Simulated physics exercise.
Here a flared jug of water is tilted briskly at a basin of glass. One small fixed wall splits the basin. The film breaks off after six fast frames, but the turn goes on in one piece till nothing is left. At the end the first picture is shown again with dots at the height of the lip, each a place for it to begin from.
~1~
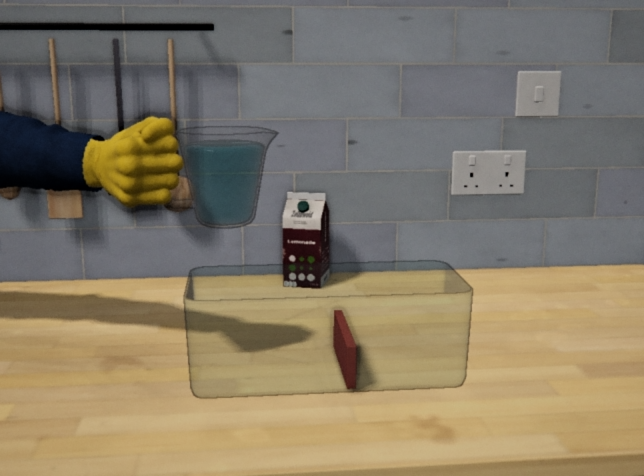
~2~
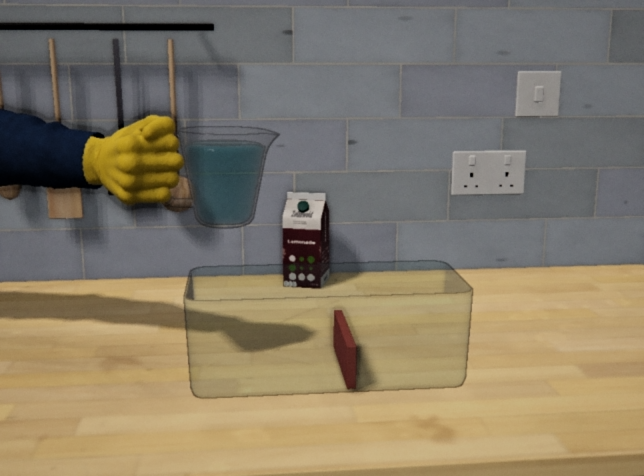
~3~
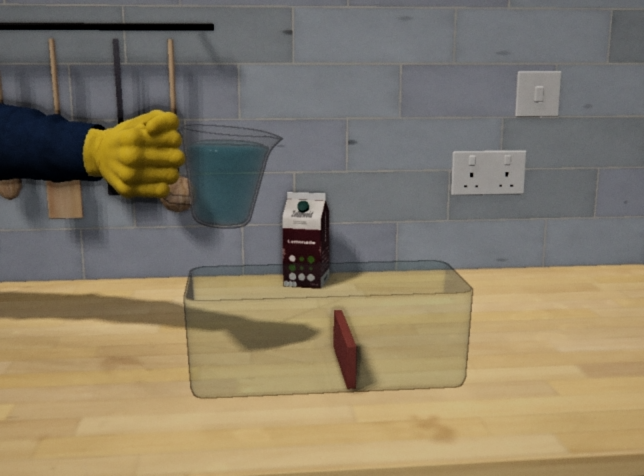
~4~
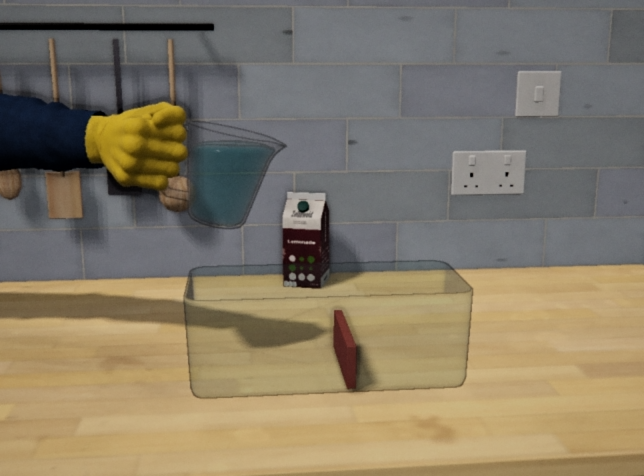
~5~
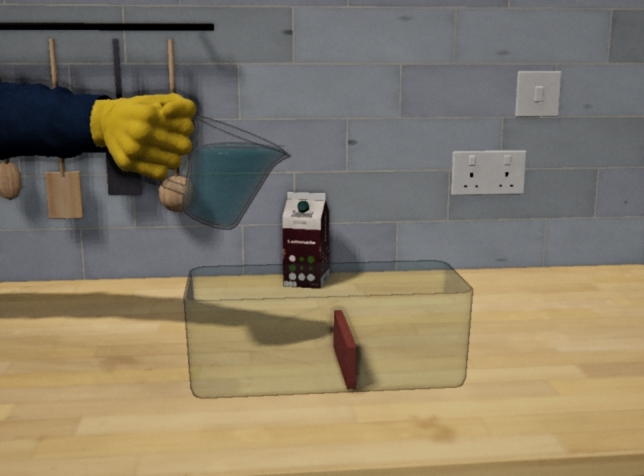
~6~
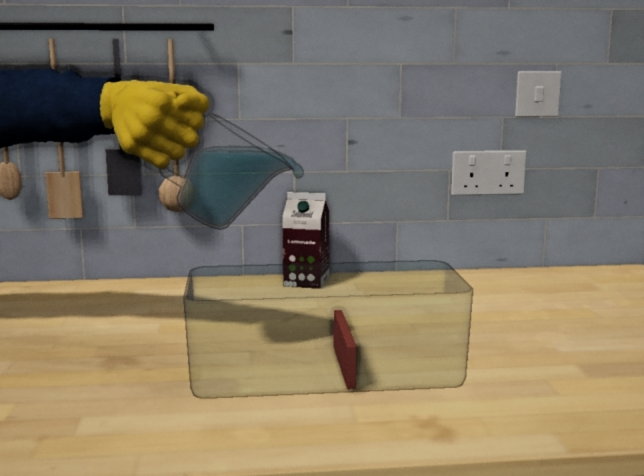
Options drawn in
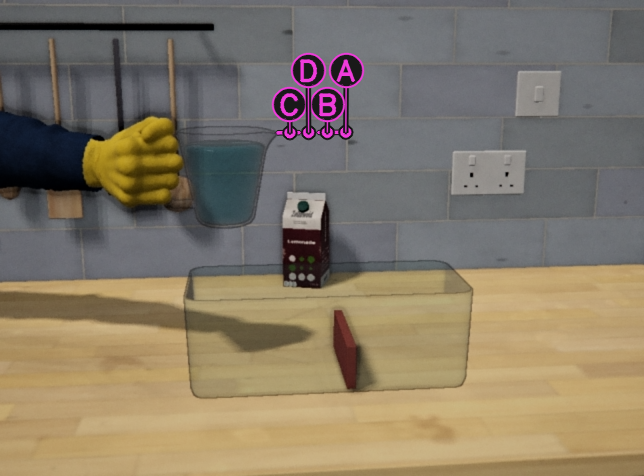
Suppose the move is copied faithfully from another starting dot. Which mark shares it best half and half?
Dot C does it best.
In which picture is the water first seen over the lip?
In picture 6.
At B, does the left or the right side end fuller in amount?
More ends on the right.
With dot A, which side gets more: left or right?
More ends on the right.
On the marked copy, A at (345, 132); B at (327, 132); C at (289, 132); D at (308, 132).
For dot A, about 2 % ends left of the wall and 97 % right of it.
For dot B, about 4 % ends left of the wall and 96 % right of it.
For dot C, about 50 % ends left of the wall and 49 % right of it.
For dot D, about 19 % ends left of the wall and 80 % right of it.
